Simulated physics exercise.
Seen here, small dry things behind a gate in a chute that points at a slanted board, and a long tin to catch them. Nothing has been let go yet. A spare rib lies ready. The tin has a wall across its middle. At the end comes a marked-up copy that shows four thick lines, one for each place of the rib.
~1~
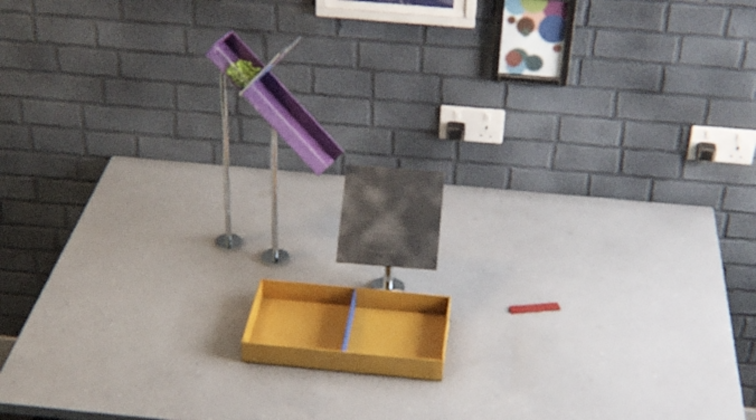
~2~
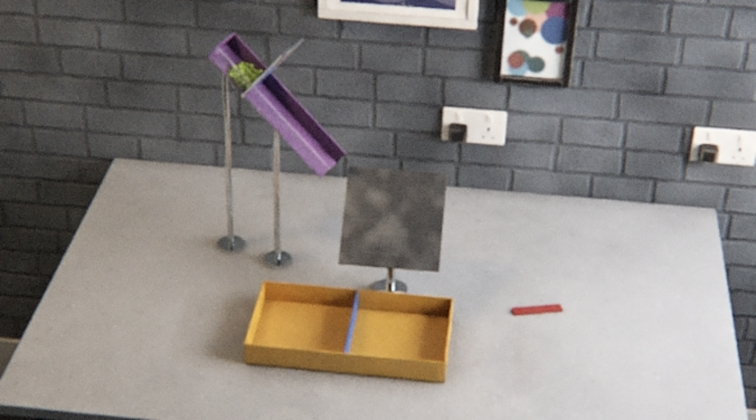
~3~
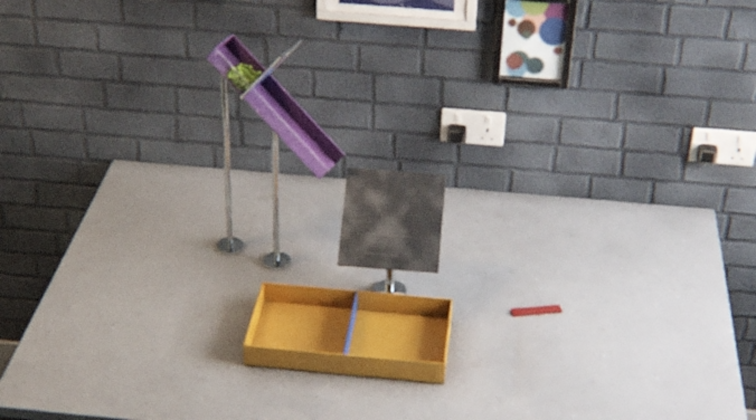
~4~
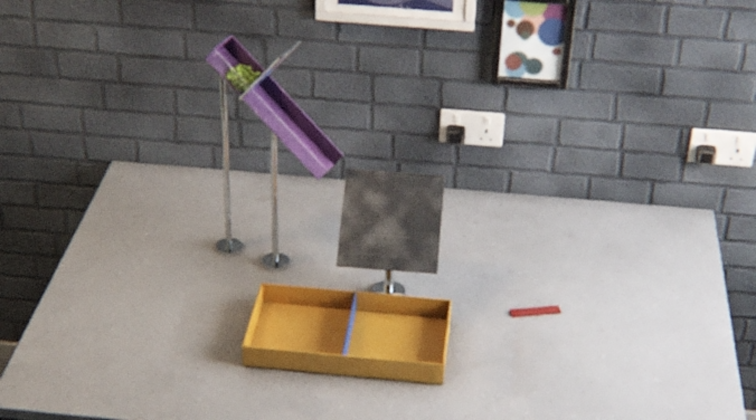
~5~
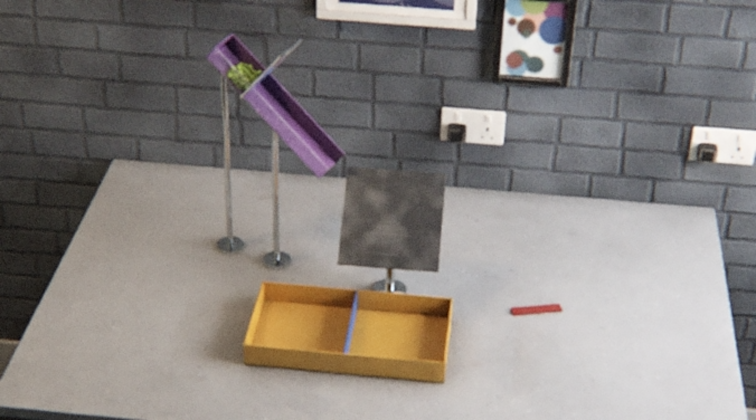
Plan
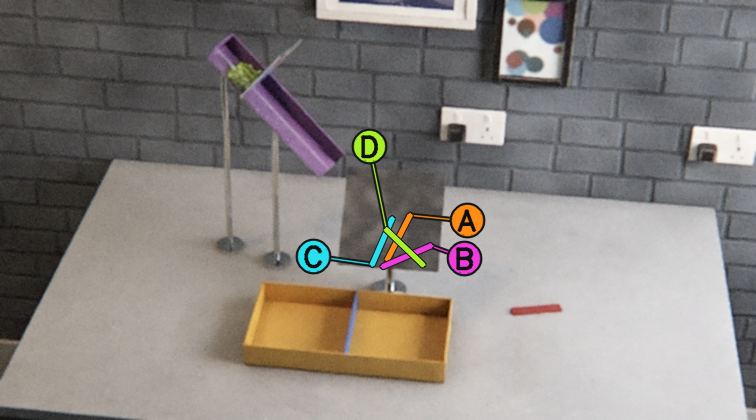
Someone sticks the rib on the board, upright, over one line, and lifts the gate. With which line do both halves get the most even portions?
C.
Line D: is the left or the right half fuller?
Right.
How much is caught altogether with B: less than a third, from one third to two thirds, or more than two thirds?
Line B gives more than two thirds.
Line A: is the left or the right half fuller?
The right half.
On the marked copy, line A from (410, 215) to (387, 259); line B from (430, 245) to (383, 266); line C from (392, 218) to (372, 264); line D from (386, 229) to (422, 264).
Choosing A, of what is caught, a small share in the left half, all but a few in the right.
Choosing B, of what is caught, a small share in the left half, all but a few in the right.
Choosing C, of what is caught, close to half in the left half, close to half in the right.
Choosing D, of what is caught, a small share in the left half, all but a few in the right.
